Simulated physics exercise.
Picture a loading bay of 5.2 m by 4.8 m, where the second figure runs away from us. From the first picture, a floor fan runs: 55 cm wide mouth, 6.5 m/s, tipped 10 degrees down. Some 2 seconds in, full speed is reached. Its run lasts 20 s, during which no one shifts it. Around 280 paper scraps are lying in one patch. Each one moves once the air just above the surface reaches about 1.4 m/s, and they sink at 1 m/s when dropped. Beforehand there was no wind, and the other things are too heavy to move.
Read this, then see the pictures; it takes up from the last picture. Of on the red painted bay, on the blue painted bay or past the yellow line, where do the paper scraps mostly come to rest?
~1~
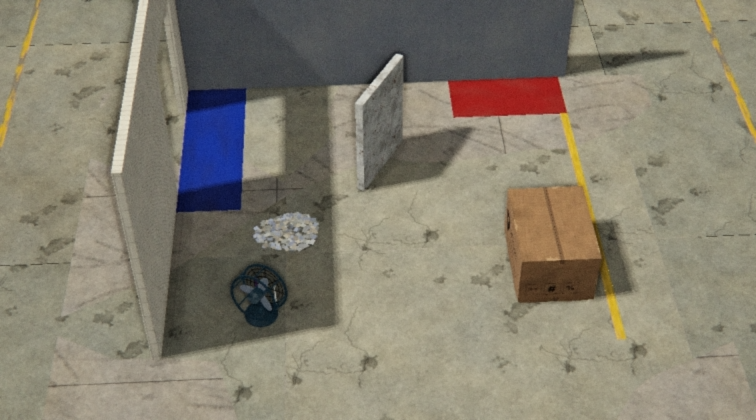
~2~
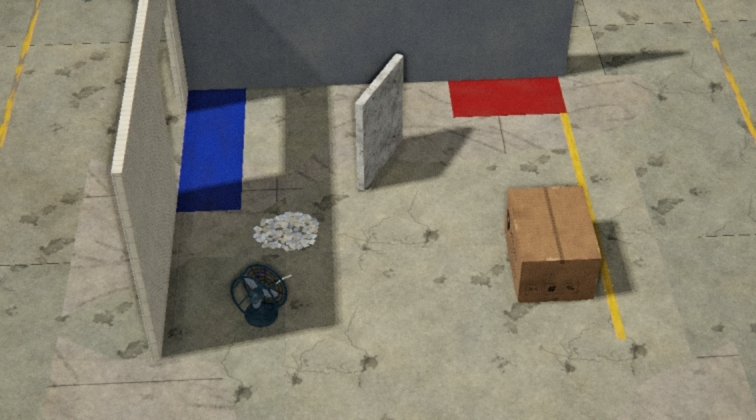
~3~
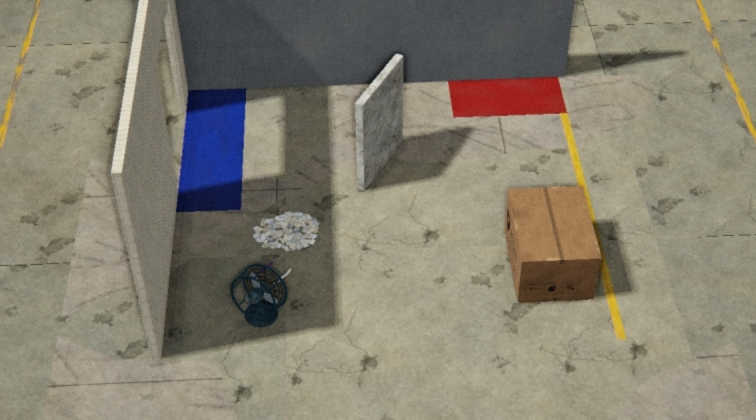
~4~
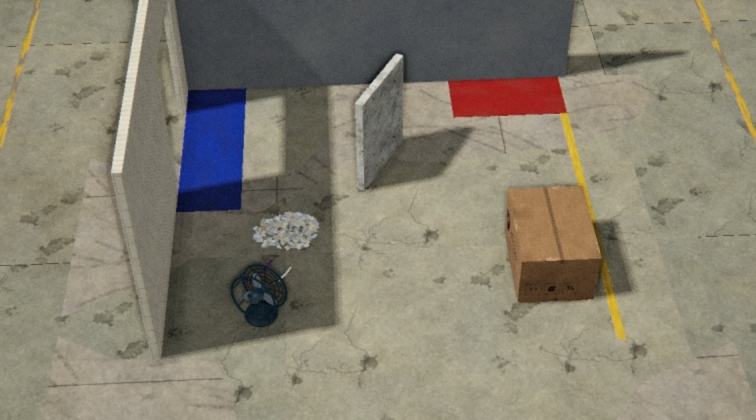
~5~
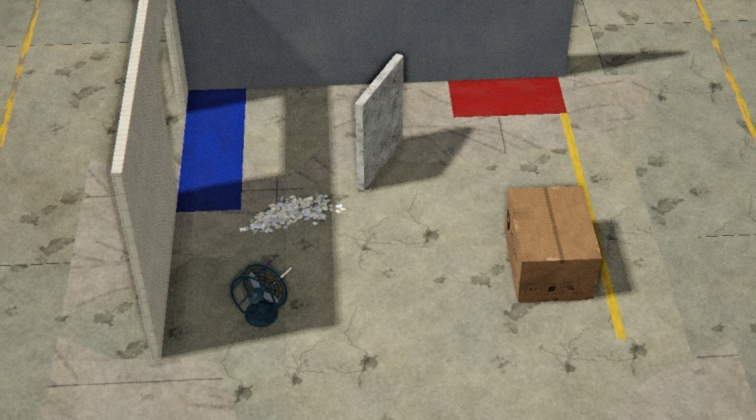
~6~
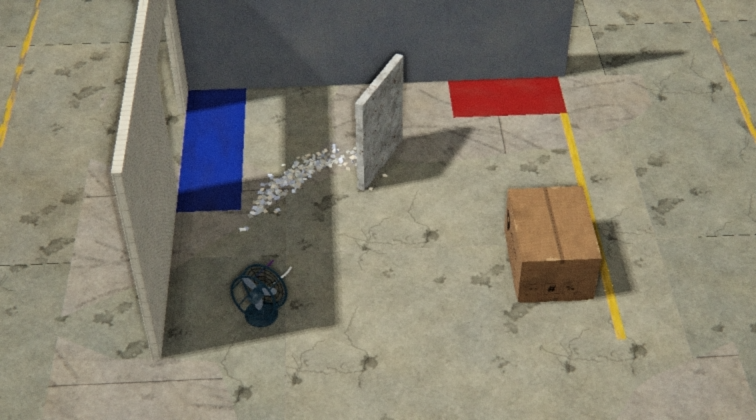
Mostly at the blue one.
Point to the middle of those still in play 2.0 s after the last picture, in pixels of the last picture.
Roughly pixel (304, 93).
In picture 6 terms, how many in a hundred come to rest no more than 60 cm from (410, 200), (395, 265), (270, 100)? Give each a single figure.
Estimates in listed order: 0 %; 0 %; 60 %.
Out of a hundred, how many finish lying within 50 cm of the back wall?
About 80 per cent.
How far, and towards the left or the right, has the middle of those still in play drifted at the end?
Leftward, some 0.6 m.
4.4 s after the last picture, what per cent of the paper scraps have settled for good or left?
I reckon around 10 per cent.
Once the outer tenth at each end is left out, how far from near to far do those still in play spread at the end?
About 0.8 m from near to far.
Then, 2.0 s after the last picture the count stands so, 2 % are on the blue painted bay, 8 % on the red painted bay and 0 % past the yellow line; the middle of those still in play is near (304, 93).
Then, 4.4 s after the last picture the count stands so, 8 % are on the blue painted bay, 0 % on the red painted bay and 8 % past the yellow line; the middle of those still in play is near (290, 92).
Then, 9.0 s after the last picture the count stands so, 18 % are on the blue painted bay, 0 % on the red painted bay and 9 % past the yellow line; the middle of those still in play is near (266, 92).
Then, 18.0 s after the last picture, at the end, 36 % are on the blue painted bay, 0 % on the red painted bay and 9 % past the yellow line; the middle of those still in play is near (250, 90).
